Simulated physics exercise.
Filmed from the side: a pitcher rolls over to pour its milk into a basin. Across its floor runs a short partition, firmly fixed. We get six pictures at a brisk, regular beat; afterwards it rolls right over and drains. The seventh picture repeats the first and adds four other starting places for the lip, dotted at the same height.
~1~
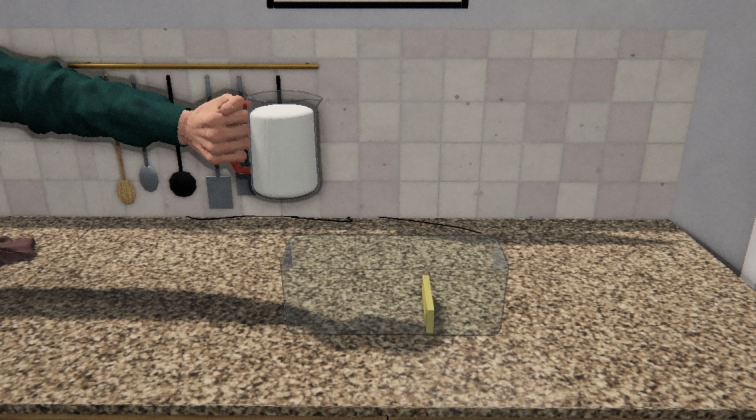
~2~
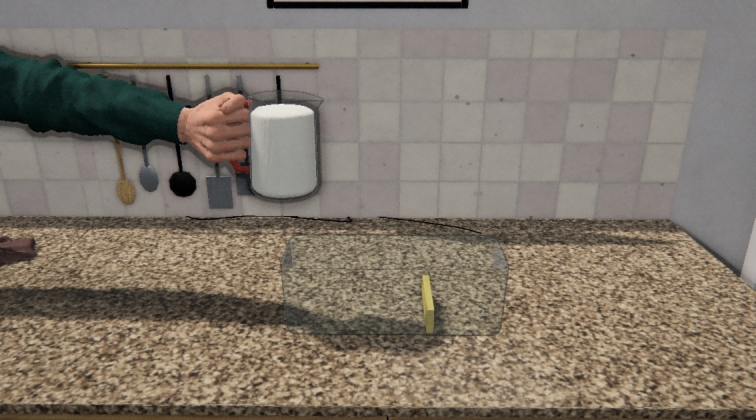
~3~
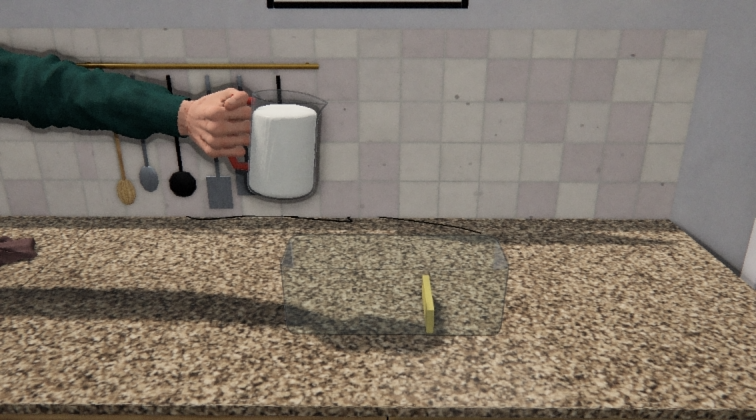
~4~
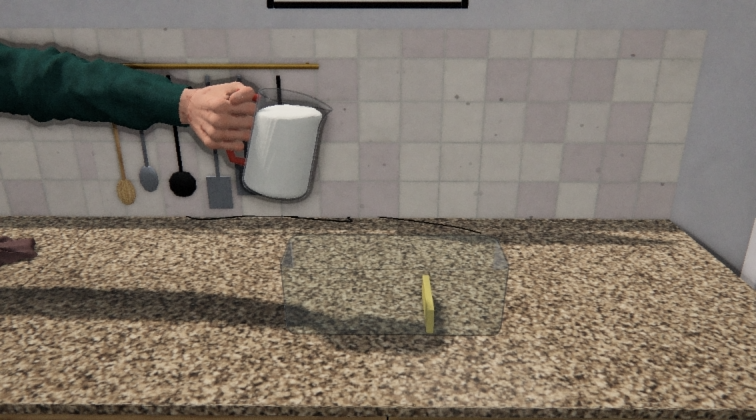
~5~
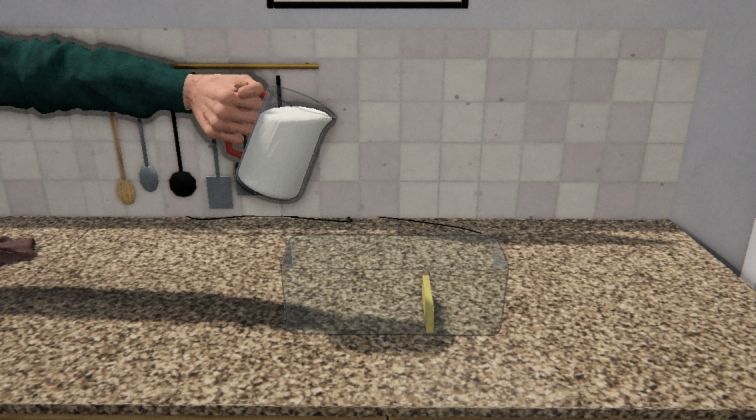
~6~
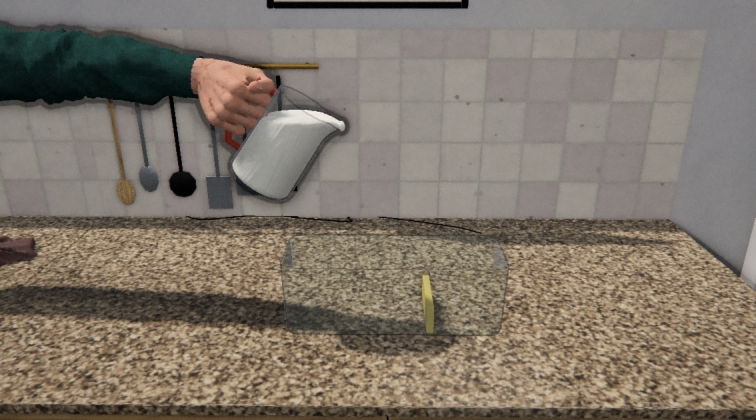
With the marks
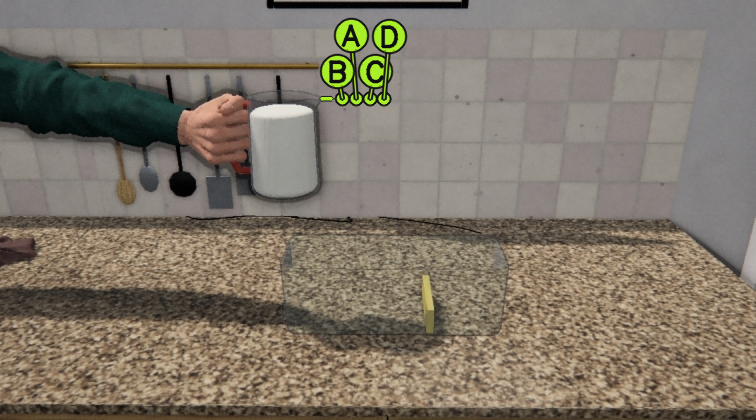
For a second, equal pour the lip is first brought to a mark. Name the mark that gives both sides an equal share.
Spot A does it best.
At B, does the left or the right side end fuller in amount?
More ends on the left.
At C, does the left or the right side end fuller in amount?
The right side.
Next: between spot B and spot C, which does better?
That is spot C.
On the marked copy, A at (356, 98); B at (342, 98); C at (370, 98); D at (383, 98).
If A is chosen, about 49 % ends left of the wall and 49 % right of it.
If B is chosen, about 86 % ends left of the wall and 8 % right of it; 5 % is lost outside.
If C is chosen, about 29 % ends left of the wall and 69 % right of it.
If D is chosen, about 28 % ends left of the wall and 70 % right of it.
